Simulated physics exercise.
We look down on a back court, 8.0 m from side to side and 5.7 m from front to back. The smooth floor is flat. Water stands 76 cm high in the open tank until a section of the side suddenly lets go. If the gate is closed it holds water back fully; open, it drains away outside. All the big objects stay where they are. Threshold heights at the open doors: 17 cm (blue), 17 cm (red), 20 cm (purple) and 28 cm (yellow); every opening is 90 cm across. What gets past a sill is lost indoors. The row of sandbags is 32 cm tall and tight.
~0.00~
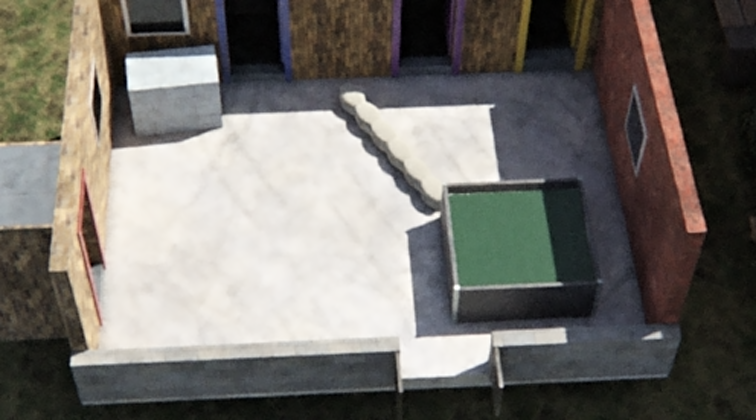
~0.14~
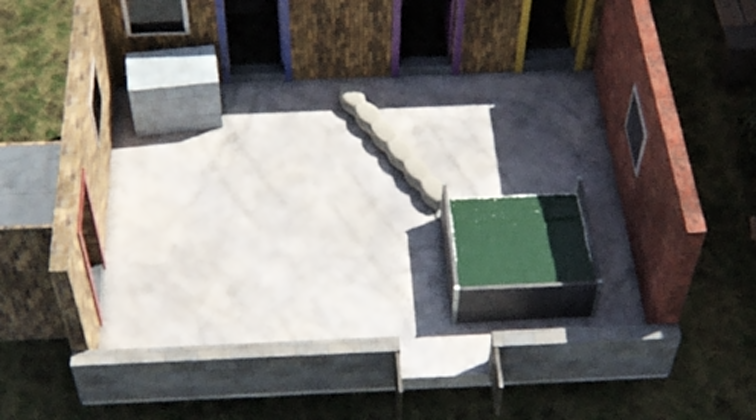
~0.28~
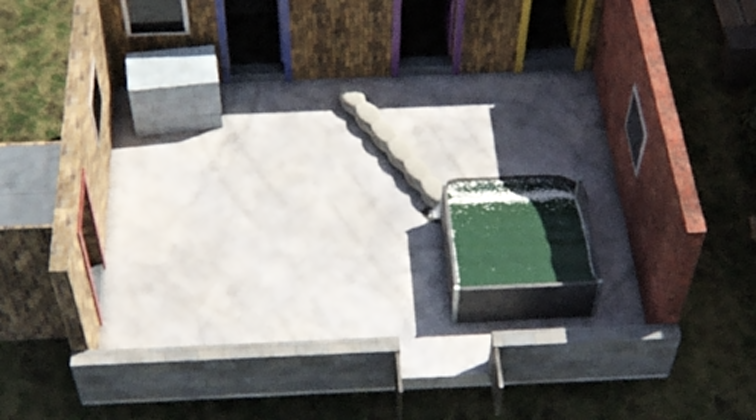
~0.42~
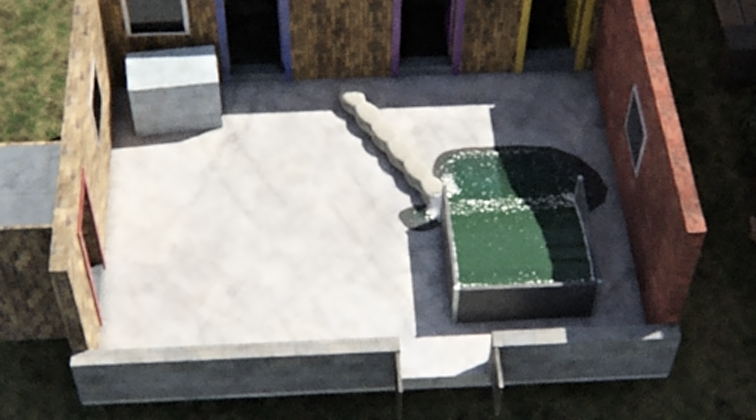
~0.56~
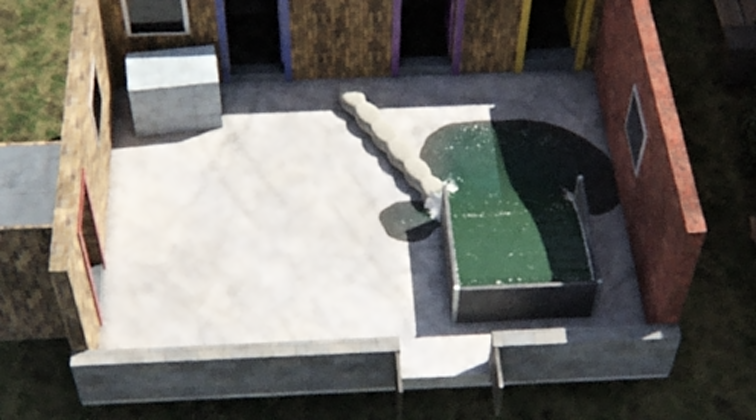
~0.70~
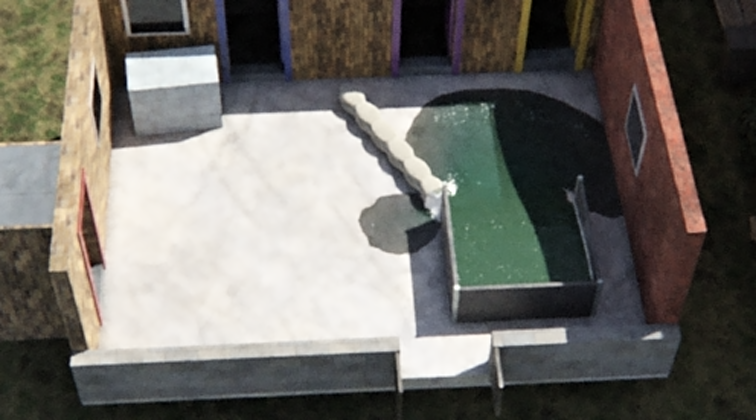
A paved back court with a pale, smooth floor is seen from a fixed, high viewpoint, enclosed by brick walls and a low grey front wall. A grey block sits at upper left, a lumpy beige barrier slants across the middle, and an open tank of green water stands at right, near blue, purple and yellow doorframes. The tank's far side gives way, and water pours out, spreading backward and rightward in a widening dark-green sheet while a smaller pool creeps left past the barrier's near end.
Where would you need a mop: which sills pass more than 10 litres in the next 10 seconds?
Within that time: At the blue door it keeps below the limit; at the red door it keeps below the limit; at the purple door it passes the limit; at the yellow door it exceeds the limit.
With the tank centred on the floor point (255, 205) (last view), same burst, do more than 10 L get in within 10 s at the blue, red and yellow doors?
Against that limit: Blue past it, red below, yellow under.
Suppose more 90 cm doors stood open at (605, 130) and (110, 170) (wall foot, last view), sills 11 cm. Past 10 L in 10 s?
In that order: Over, not over.
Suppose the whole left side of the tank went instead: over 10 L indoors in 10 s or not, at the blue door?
Against that limit: Blue under.
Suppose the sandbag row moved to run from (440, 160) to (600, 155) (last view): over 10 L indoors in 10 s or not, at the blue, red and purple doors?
Against that limit: Blue under, red not over, purple under.
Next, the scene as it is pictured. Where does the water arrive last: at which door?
It is the red one.
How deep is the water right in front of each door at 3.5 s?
In cm: Blue 5, red 0, purple 22, yellow 21.
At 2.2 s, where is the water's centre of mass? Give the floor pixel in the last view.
Around (497, 161).
After 1.4 s water covers 30 % of the floor and is deepest (46 cm) near (579, 72); blue door not reached, red door not reached, purple door 31 cm at the sill, 10 L in, yellow door 35 cm at the sill, 2 L in.
After 2.2 s water covers 30 % of the floor and is deepest (48 cm) near (590, 71); blue door 3 cm at the sill, 0 L in, red door not reached, purple door 33 cm at the sill, 50 L in, yellow door 44 cm at the sill, 35 L in.
After 3.5 s water covers 40 % of the floor and is deepest (31 cm) near (368, 104); blue door 5 cm at the sill, 0 L in, red door not reached, purple door 22 cm at the sill, 80 L in, yellow door 21 cm at the sill, 70 L in.
After 6.0 s water covers 65 % of the floor and is deepest (18 cm) near (561, 146); blue door 6 cm at the sill, 0 L in, red door 5 cm at the sill, 0 L in, purple door 16 cm at the sill, 89 L in, yellow door 15 cm at the sill, 71 L in.
After 10.0 s water covers 85 % of the floor and is deepest (14 cm) near (379, 111); blue door 3 cm at the sill, 0 L in, red door 5 cm at the sill, 0 L in, purple door 9 cm at the sill, 89 L in, yellow door 8 cm at the sill, 71 L in.
